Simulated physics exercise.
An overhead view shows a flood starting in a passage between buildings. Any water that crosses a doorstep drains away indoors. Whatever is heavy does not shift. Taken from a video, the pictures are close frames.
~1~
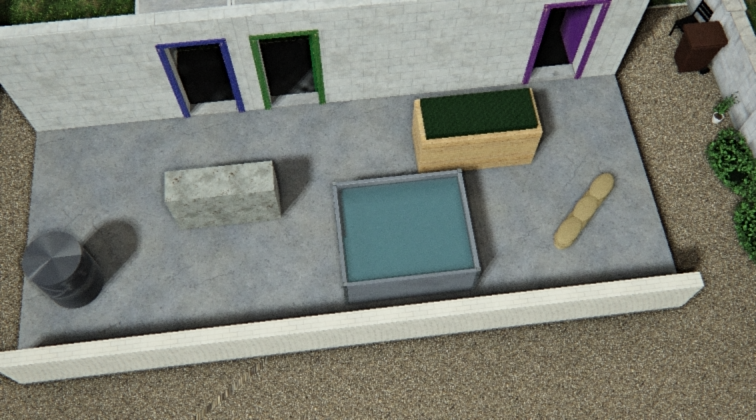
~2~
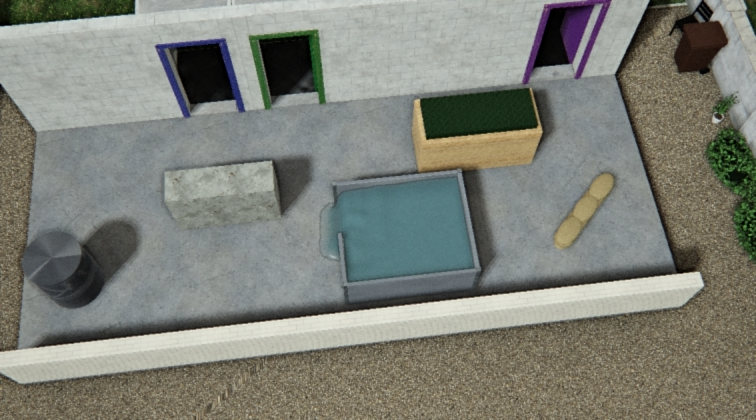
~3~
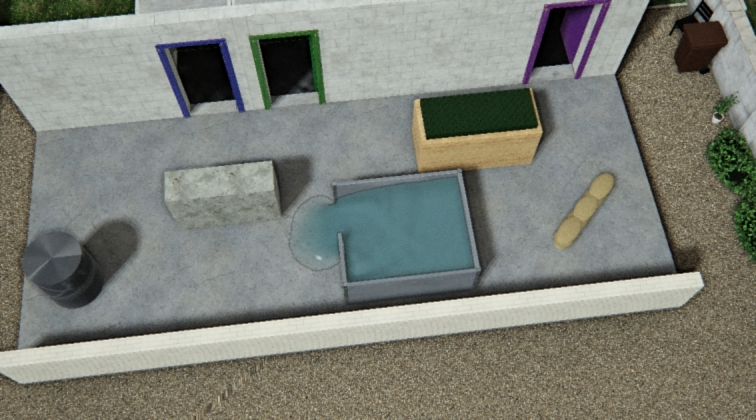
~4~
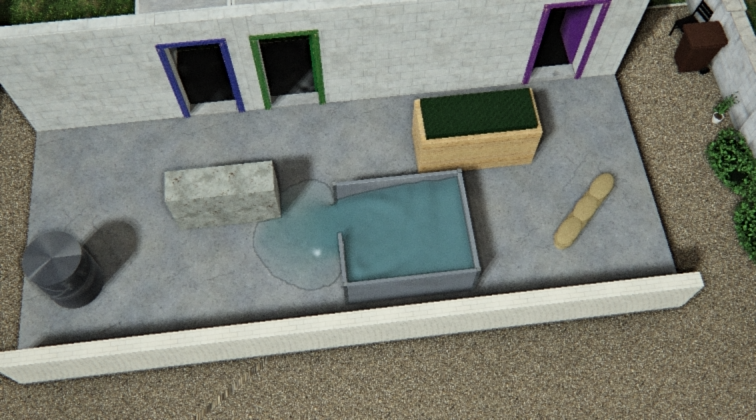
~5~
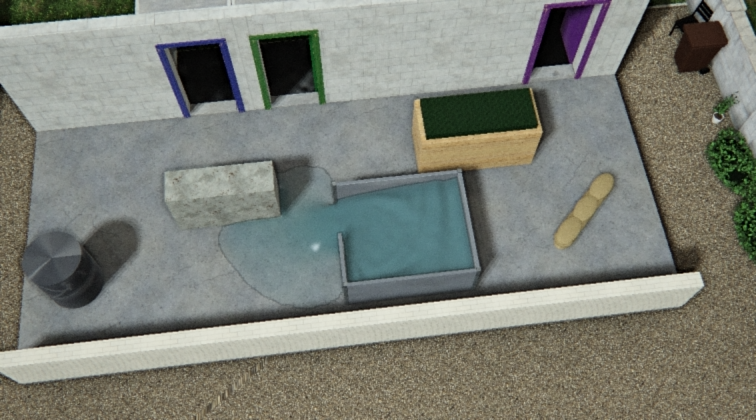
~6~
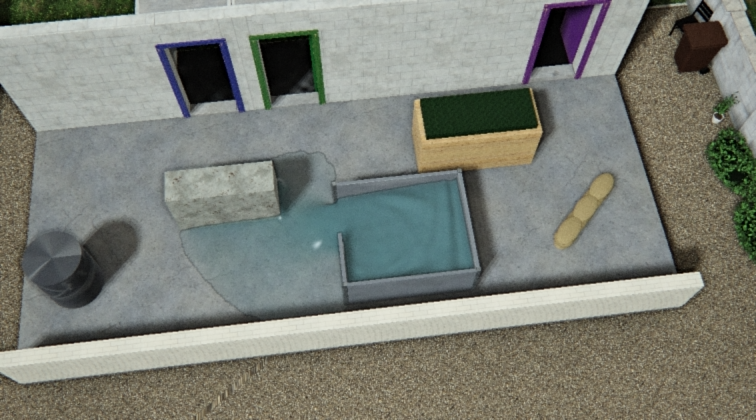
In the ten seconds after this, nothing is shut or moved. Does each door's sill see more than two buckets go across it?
The sill of the green door does. The sill of the blue door does. The sill of the purple door does not.
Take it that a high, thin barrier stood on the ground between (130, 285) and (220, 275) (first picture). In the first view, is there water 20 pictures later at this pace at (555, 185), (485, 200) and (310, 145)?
In turn: Dry, no water, flooded.
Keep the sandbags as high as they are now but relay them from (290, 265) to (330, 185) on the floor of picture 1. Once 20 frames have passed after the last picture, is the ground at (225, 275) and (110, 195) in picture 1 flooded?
Submerged, unflooded.
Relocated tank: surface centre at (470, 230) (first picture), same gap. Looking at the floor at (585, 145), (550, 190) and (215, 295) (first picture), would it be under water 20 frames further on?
As listed: Not flooded, dry, awash.
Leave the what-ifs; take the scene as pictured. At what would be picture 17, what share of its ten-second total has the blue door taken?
I make it 25 per cent.
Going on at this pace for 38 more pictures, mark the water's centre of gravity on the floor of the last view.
Centre of mass: Roughly (282, 239).
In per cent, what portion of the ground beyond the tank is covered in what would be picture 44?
I make it 55 per cent.
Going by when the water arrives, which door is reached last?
It's the purple one.
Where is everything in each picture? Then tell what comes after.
Still water in the water tank at (404, 228), in the first frame.
Water pours out at (340, 225) and has run to (332, 256), in the second frame.
The front is at (296, 250), out from the gap at (340, 225), in the third frame.
The front is at (261, 251), out from the gap at (340, 225), in the fourth frame.
Water pours out at (340, 225) and has run to (225, 232), in the fifth frame.
Water pours out at (340, 225) and has run to (186, 230), in the sixth frame.
A moment on, water covers 30 % of the floor; the green door wet at the sill, nothing in, the blue door wet at the sill, nothing in, the purple door not reached.
Next, water covers 35 % of the floor; the green door over two buckets in, the blue door under two buckets in, the purple door not reached.
Then, water covers 45 % of the floor; the green door far over two buckets in, the blue door over two buckets in, the purple door not reached.
Later, water covers 55 % of the floor; the green door far over two buckets in, the blue door over two buckets in, the purple door not reached.
In the end, water covers 65 % of the floor; the green door far over two buckets in, the blue door over two buckets in, the purple door wet at the sill, nothing in.
